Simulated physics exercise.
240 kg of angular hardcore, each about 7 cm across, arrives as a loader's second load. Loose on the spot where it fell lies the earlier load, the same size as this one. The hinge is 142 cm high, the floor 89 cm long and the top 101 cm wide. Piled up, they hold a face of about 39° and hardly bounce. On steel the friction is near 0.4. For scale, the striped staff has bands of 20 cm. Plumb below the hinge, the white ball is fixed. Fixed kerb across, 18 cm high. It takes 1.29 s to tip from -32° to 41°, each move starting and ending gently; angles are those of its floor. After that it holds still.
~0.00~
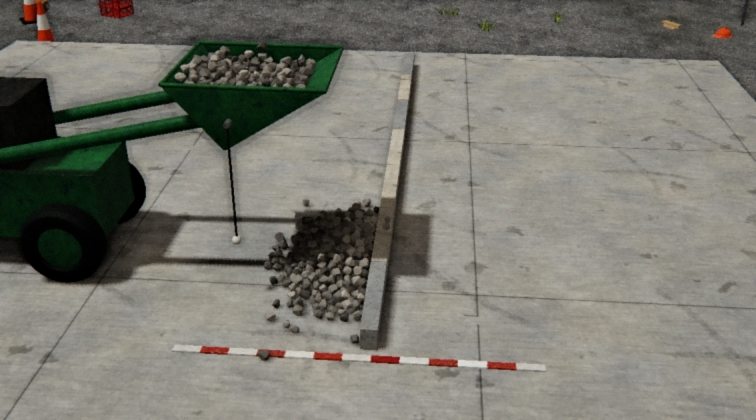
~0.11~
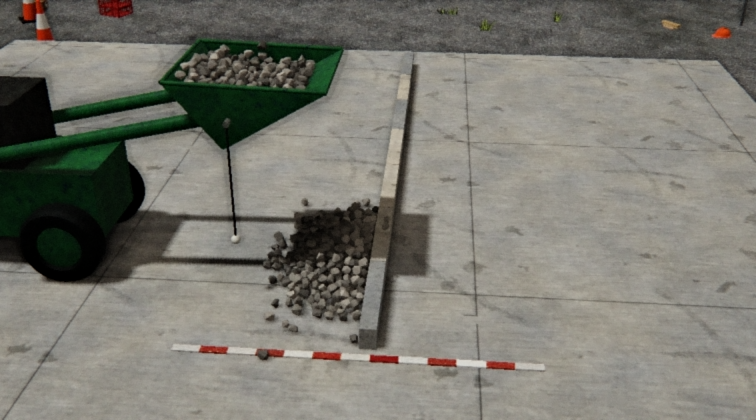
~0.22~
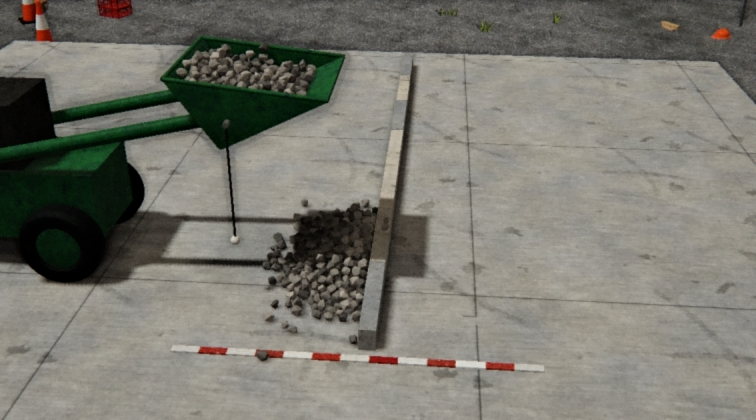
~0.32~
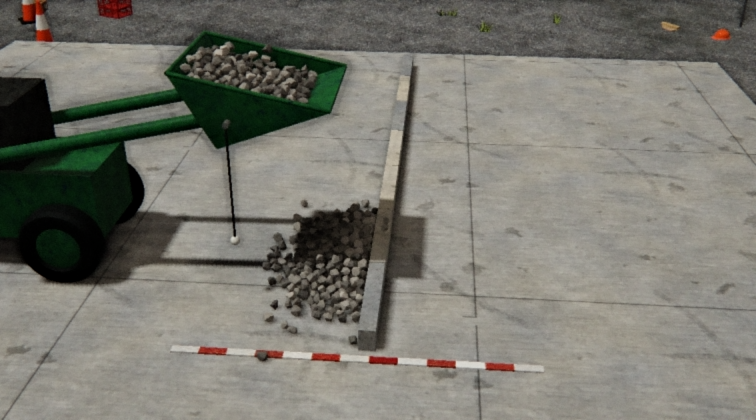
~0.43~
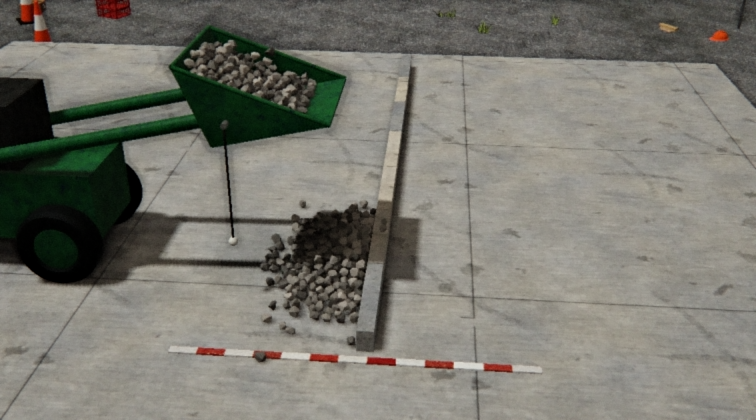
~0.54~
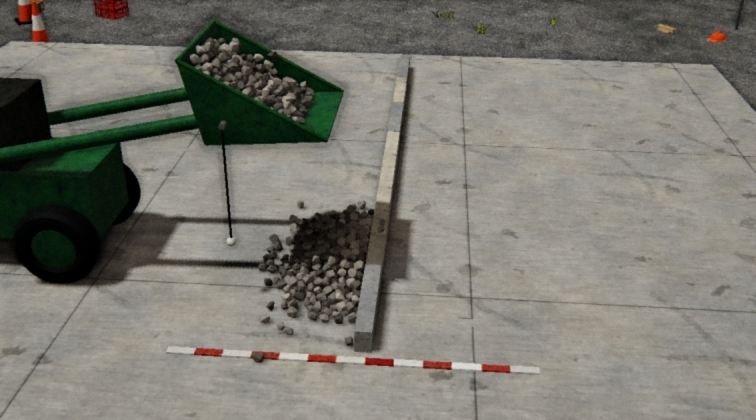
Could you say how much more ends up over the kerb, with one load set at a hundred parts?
I'd put it at 27 parts in every hundred.
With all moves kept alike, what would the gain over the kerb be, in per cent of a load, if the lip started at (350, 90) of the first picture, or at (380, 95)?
About 55 per cent from the first spot and 95 per cent from the second.
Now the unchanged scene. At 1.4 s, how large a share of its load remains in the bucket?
Roughly 70 parts in a hundred of the load.
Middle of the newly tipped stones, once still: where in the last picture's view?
The centre sits about (356, 246).
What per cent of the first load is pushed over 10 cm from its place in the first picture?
Some 0 percent, give or take.
After 1.0 s the floor is at 30°; in per cent of one load, 100 in the bucket, 100 on this side of the kerb; the foremost stones are at (371, 237).
After 1.4 s the floor is at 41°; in per cent of one load, 69 in the bucket, 131 on this side of the kerb; the foremost stones are at (371, 237).
After 1.7 s the floor is at 41°; in per cent of one load, 13 in the bucket, 184 on this side of the kerb, 3 over the kerb; the foremost stones are at (405, 258).
After 4.3 s the floor is at 41°; in per cent of one load, 0 in the bucket, 173 on this side of the kerb, 27 over the kerb; the foremost stones are at (499, 295). Net gain over the kerb, 27.
